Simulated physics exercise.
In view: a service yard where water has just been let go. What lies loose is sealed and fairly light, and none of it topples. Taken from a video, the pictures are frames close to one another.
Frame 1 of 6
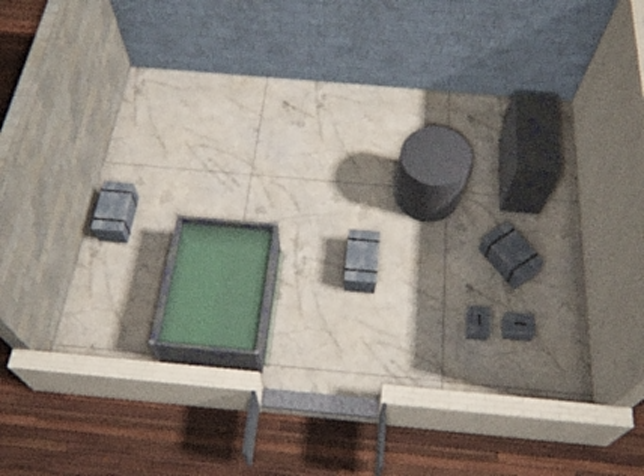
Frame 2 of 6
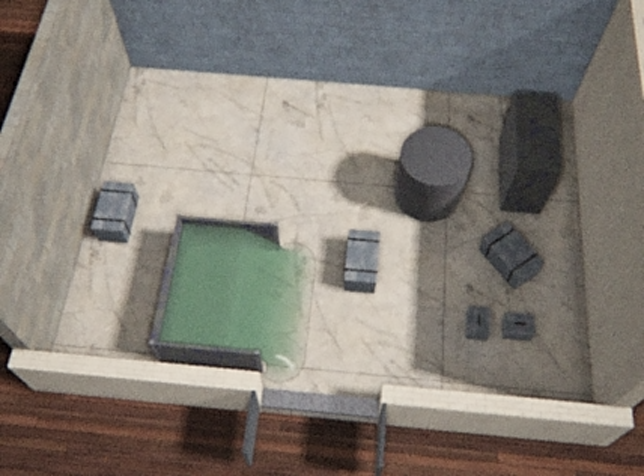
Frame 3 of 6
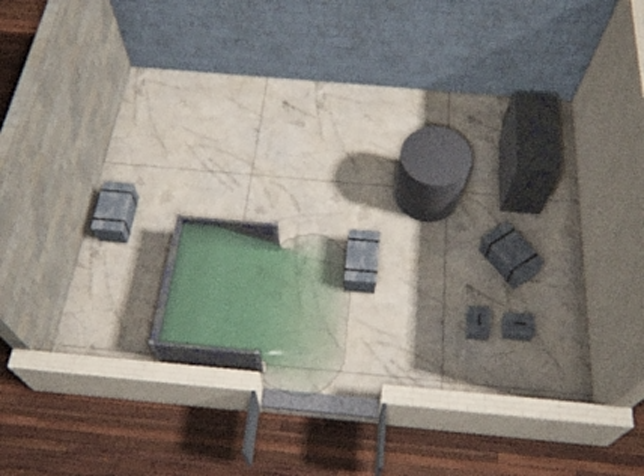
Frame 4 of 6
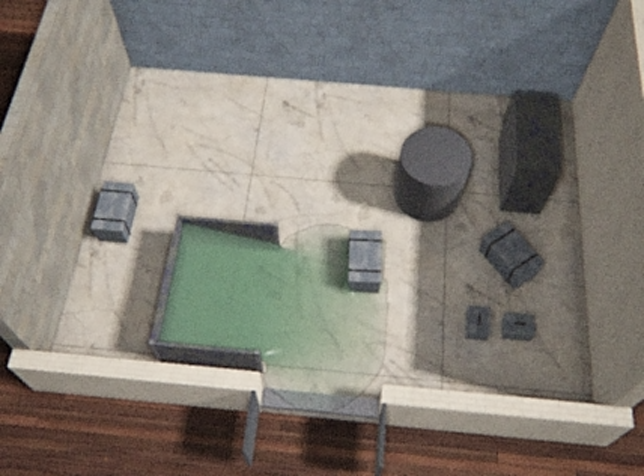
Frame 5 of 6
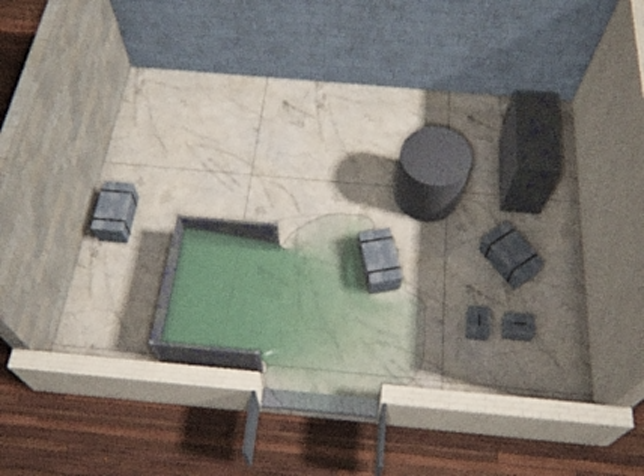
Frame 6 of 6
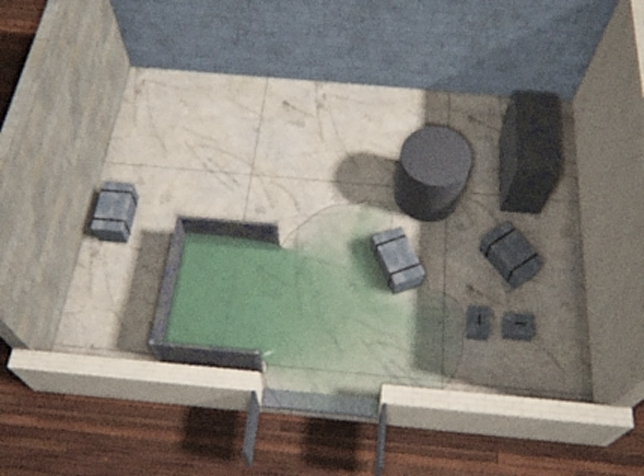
In a walled yard with a pale tiled floor, green water spreads rightward from the open side of a rectangular tank, and a grey strapped box near the middle shifts slightly right and turns while the other objects stay still.
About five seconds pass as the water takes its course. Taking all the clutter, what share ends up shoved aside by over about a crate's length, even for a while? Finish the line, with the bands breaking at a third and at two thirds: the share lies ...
The share lies at two thirds or above.
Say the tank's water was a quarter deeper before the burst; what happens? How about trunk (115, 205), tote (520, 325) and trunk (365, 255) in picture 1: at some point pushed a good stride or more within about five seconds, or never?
Not beyond that, then beyond that, then beyond that.
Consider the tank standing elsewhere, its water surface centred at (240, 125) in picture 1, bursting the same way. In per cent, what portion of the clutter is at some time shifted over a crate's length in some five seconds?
Estimate: Approx. 60 %.
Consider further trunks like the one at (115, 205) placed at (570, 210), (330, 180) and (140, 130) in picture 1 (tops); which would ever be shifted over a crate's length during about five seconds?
One by one: Knocked well away; hardly budges; hardly budges.
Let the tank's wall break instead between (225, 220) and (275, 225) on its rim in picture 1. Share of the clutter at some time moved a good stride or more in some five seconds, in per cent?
Roughly 0 per cent.
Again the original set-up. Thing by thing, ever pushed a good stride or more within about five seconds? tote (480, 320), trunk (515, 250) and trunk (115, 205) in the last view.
Outcome, each in turn - passed the mark / passed the mark / never cleared it.
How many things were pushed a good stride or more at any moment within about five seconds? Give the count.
So, 4 of them.
A moment on, 1 of 5 are well off their spots; 0 afloat.
Next, 4 of 5 are well off their spots; 2 afloat.
Later, 4 of 5 are well off their spots; 4 afloat.
In the end, 4 of 5 are well off their spots, and 4 have been at some point; 3 afloat.
